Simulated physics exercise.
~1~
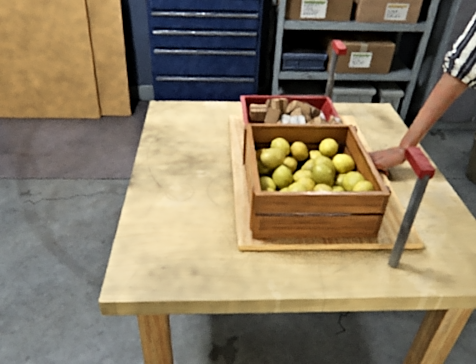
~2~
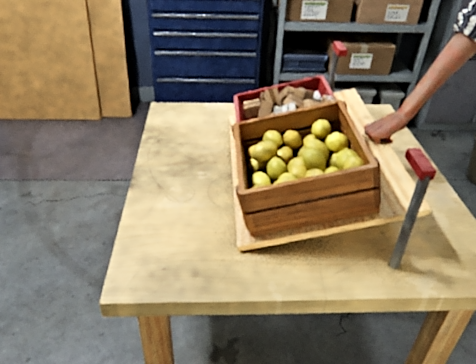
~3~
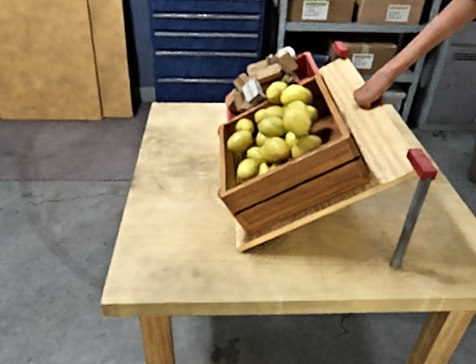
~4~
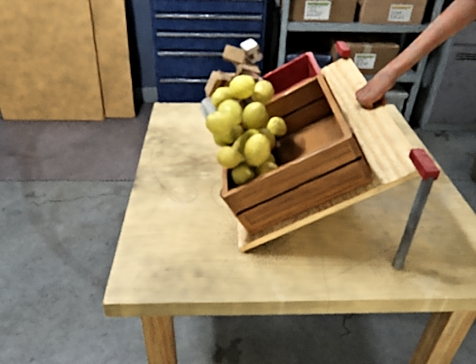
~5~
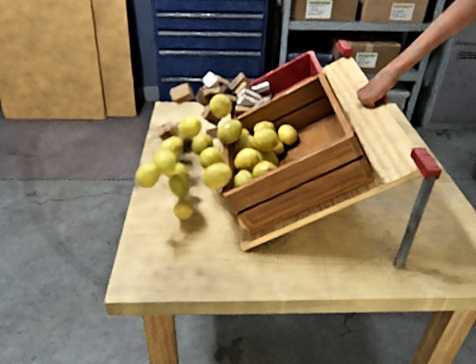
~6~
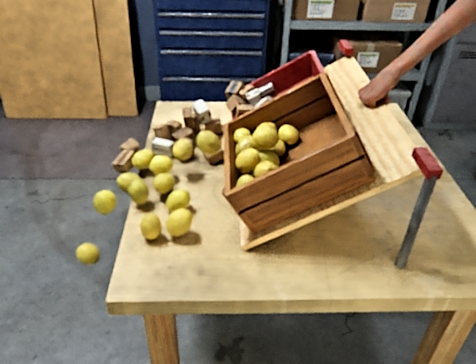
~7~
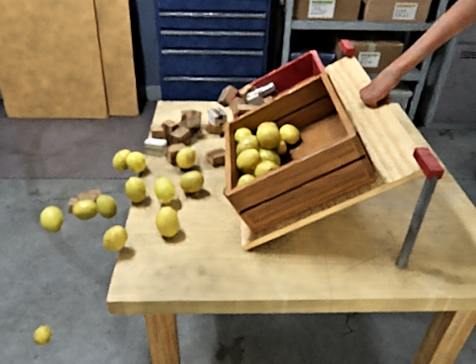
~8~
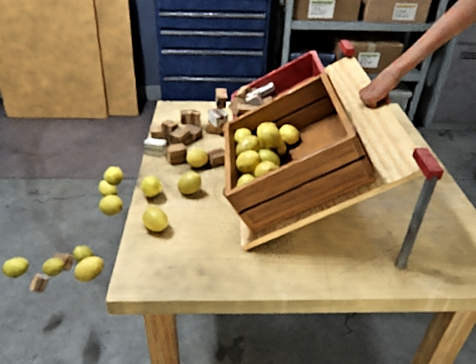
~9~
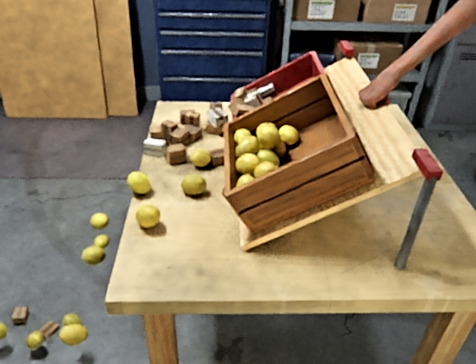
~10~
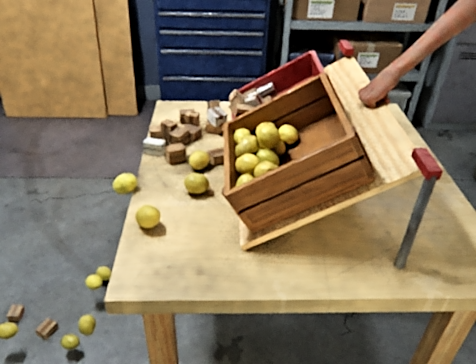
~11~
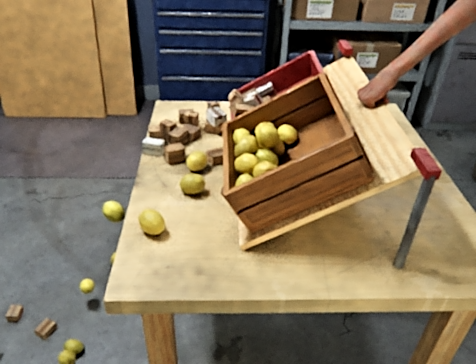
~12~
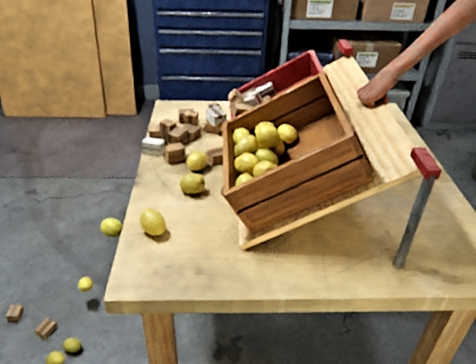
A pale board carrying a brown wooden tray of yellow-green lemons and, behind it, a red tray of small parcels lies on a light wooden table in a workshop, seen from the front and slightly above. A hand at the right whips up the board's right end until it stops at a steep tilt against red-topped posts. Lemons and parcels spill out leftward over the low sides, scatter across the table, and several drop to the grey floor. The hand holds the board tilted, with many lemons still in the wooden tray and others resting on the table and floor.
